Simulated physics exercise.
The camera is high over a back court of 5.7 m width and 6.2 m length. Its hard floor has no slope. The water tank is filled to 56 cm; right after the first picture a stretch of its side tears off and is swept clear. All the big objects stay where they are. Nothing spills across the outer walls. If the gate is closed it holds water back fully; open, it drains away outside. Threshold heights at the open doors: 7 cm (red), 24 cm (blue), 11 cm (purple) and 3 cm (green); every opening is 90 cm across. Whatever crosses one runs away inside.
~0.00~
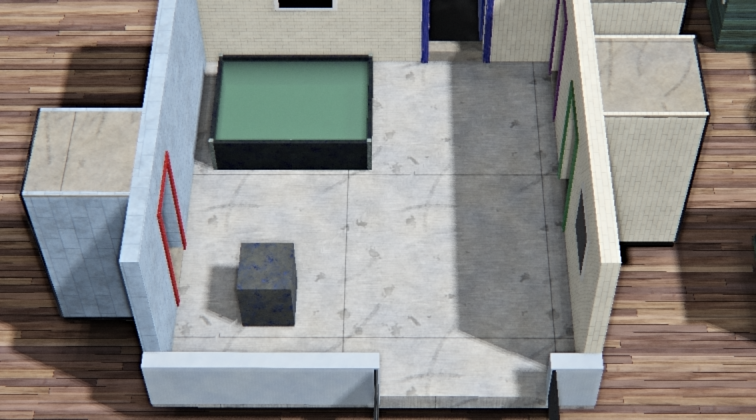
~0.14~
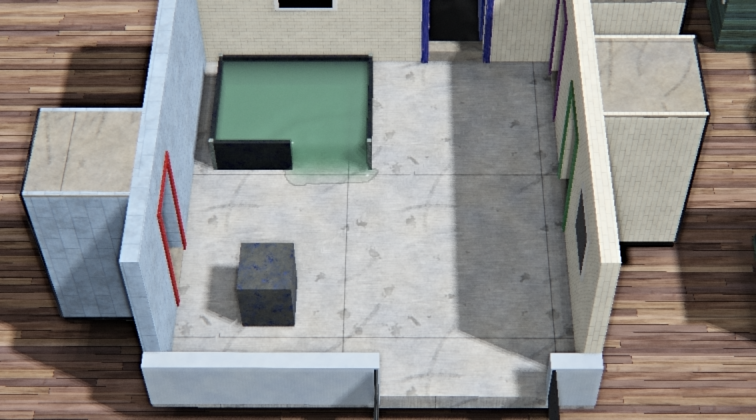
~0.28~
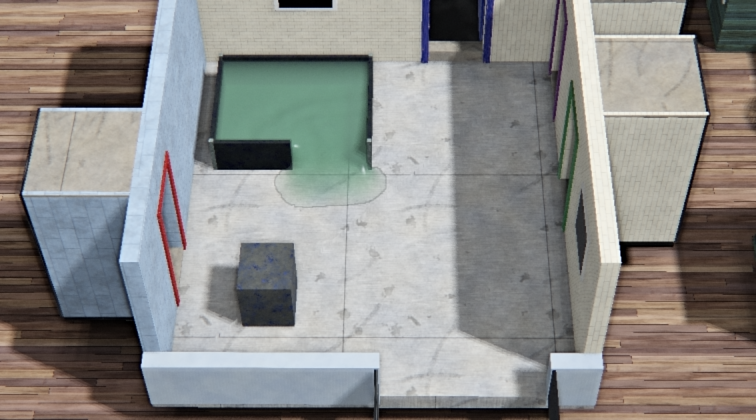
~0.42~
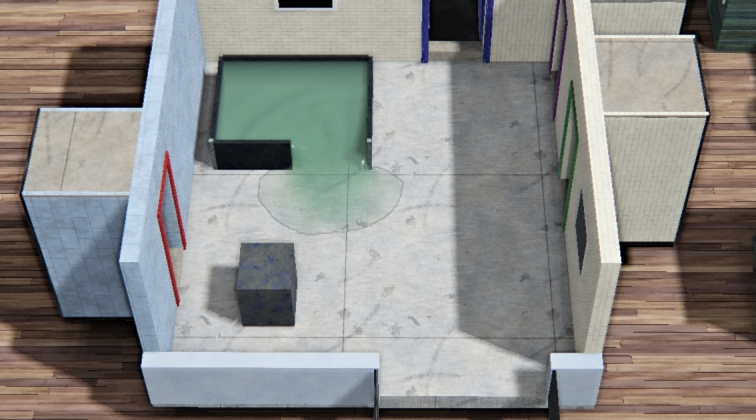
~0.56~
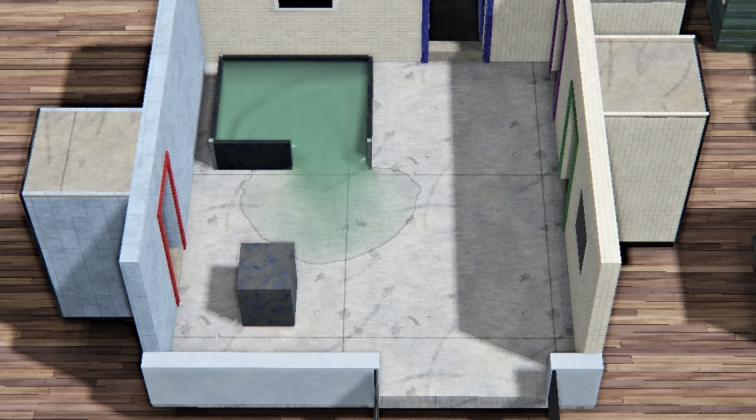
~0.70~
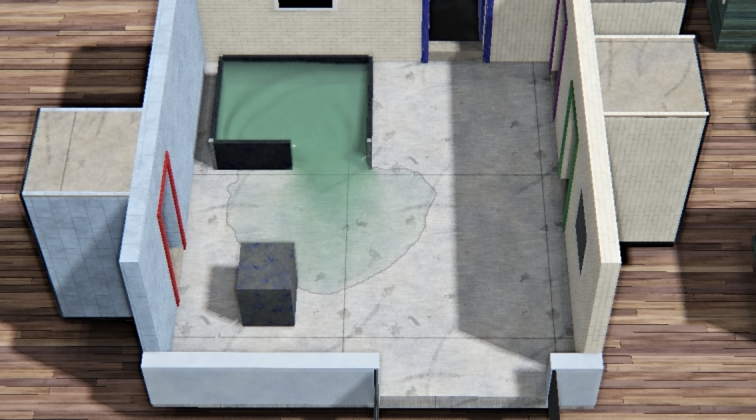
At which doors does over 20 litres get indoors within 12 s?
Door by door: At the red door it exceeds the limit; at the blue door it does not reach the limit; at the purple door it stays under the limit; at the green door it keeps below the limit.
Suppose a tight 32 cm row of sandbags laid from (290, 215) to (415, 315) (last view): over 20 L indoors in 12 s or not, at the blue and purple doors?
Then: Blue under, purple under.
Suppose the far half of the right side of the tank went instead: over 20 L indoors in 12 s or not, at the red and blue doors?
Then: Red under, blue under.
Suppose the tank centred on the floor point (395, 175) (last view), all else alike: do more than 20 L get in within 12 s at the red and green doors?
Then: Red not over, green not over.
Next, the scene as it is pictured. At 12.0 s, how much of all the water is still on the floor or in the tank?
About 60 per cent.
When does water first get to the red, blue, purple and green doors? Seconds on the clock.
Red 1.6 s, blue 10.5 s, purple 9.0 s, green 3.2 s.
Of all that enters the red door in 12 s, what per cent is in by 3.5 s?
About 45 per cent.
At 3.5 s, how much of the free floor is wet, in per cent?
Near 60 per cent is wet.
After 1.4 s water covers 30 % of the floor and is deepest (28 cm) near (344, 180); red door not reached, blue door not reached, purple door not reached, green door not reached.
After 2.2 s water covers 50 % of the floor and is deepest (27 cm) near (338, 369); red door 14 cm at the sill, 5 L in, blue door not reached, purple door not reached, green door not reached.
After 3.5 s water covers 60 % of the floor and is deepest (19 cm) near (337, 380); red door 13 cm at the sill, 35 L in, blue door not reached, purple door not reached, green door 2 cm at the sill, 0 L in.
After 7.0 s water covers 65 % of the floor and is deepest (12 cm) near (280, 275); red door 6 cm at the sill, 78 L in, blue door not reached, purple door not reached, green door 3 cm at the sill, 0 L in.
After 12.0 s water covers 95 % of the floor and is deepest (6 cm) near (297, 189); red door 5 cm at the sill, 79 L in, blue door 4 cm at the sill, 0 L in, purple door 2 cm at the sill, 0 L in, green door 4 cm at the sill, 0 L in.
